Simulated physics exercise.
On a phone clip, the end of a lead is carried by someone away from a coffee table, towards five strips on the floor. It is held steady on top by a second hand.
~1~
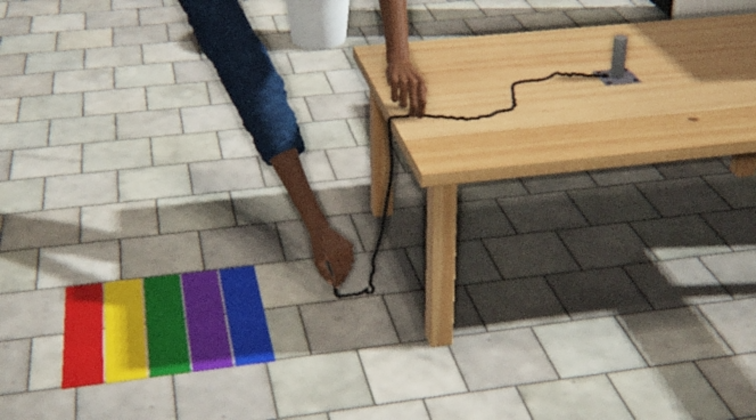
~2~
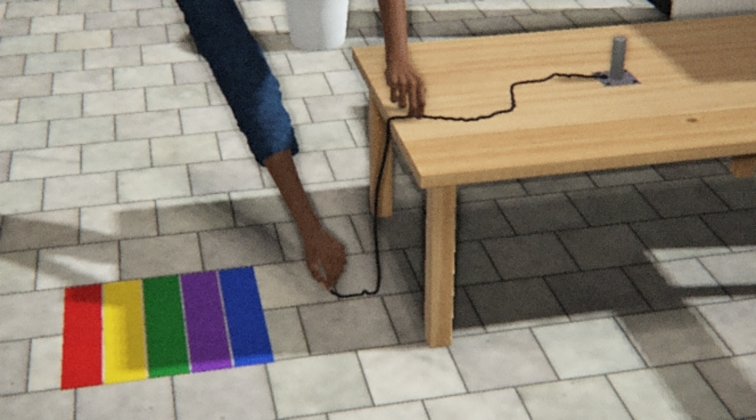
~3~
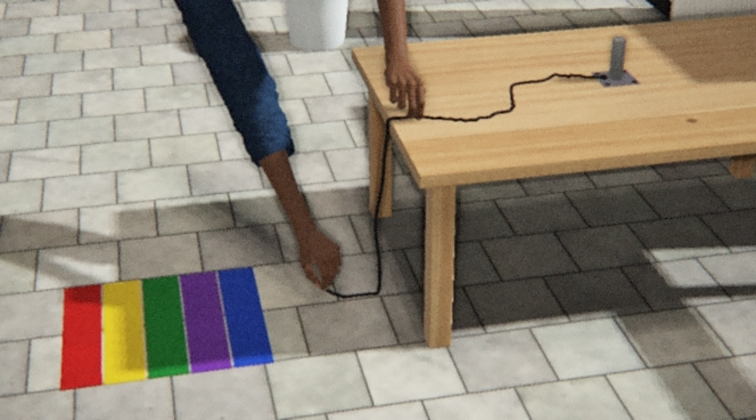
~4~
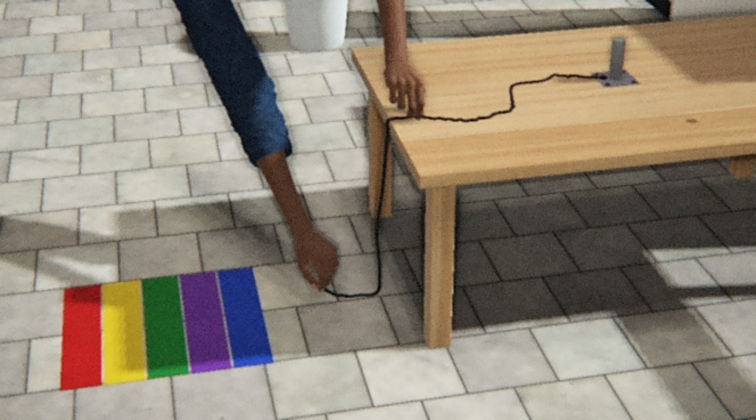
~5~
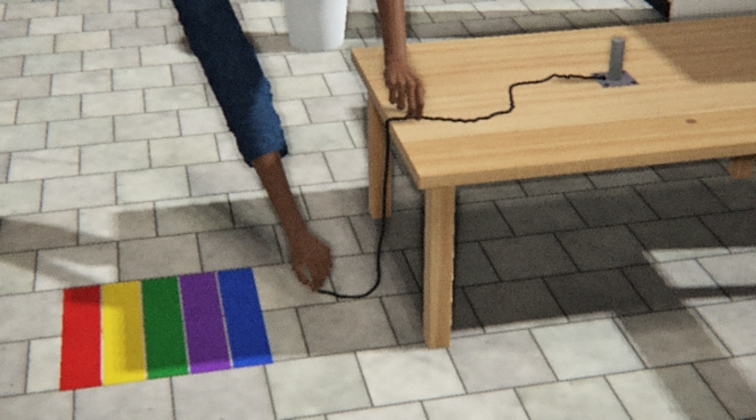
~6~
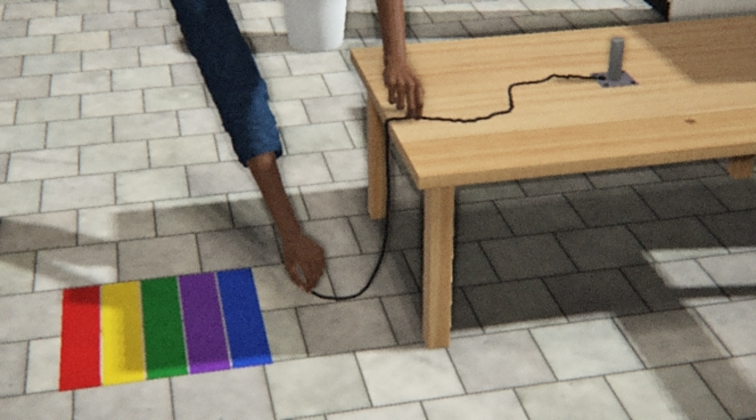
At the start, one hand rests on a dark lead at the edge of a wooden coffee table while another holds its end near the floor, right of five coloured strips. The lower hand then moves slightly left, drawing the end a little closer to the blue strip as the hanging lead smooths into a curve.
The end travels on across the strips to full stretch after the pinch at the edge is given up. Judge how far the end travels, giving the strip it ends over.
It ends over the yellow strip.
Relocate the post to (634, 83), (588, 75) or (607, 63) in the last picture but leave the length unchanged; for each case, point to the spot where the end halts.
You'd find it around (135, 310), then (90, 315), and finally (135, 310).
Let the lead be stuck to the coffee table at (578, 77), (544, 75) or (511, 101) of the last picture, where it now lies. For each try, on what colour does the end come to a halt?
In order: Yellow, yellow, green.
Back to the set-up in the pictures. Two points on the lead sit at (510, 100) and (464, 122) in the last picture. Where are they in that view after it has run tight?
Final positions are (471, 103) and (393, 117), in that order.
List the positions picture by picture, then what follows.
The first picture shows end (334, 283); blue (252, 345); purple (211, 350); green (168, 355); yellow (126, 361); red (83, 366).
The second picture shows end (327, 285); lead through (569, 77) (512, 90) (479, 118) (396, 119) (376, 203) (379, 278).
The third picture shows end (322, 286).
The fourth picture shows end (318, 287); lead through (569, 78) (511, 91) (479, 118) (395, 119) (380, 203) (379, 279).
The fifth picture shows end (312, 288).
The sixth picture shows end (306, 289); lead through (567, 78) (510, 92) (477, 119) (394, 120) (388, 204) (372, 278).
Early on, end near (200, 301); over purple.
Midway, end near (146, 308); over green.
At the end of the slack, end near (114, 312); over yellow. It gets as far as the yellow strip.
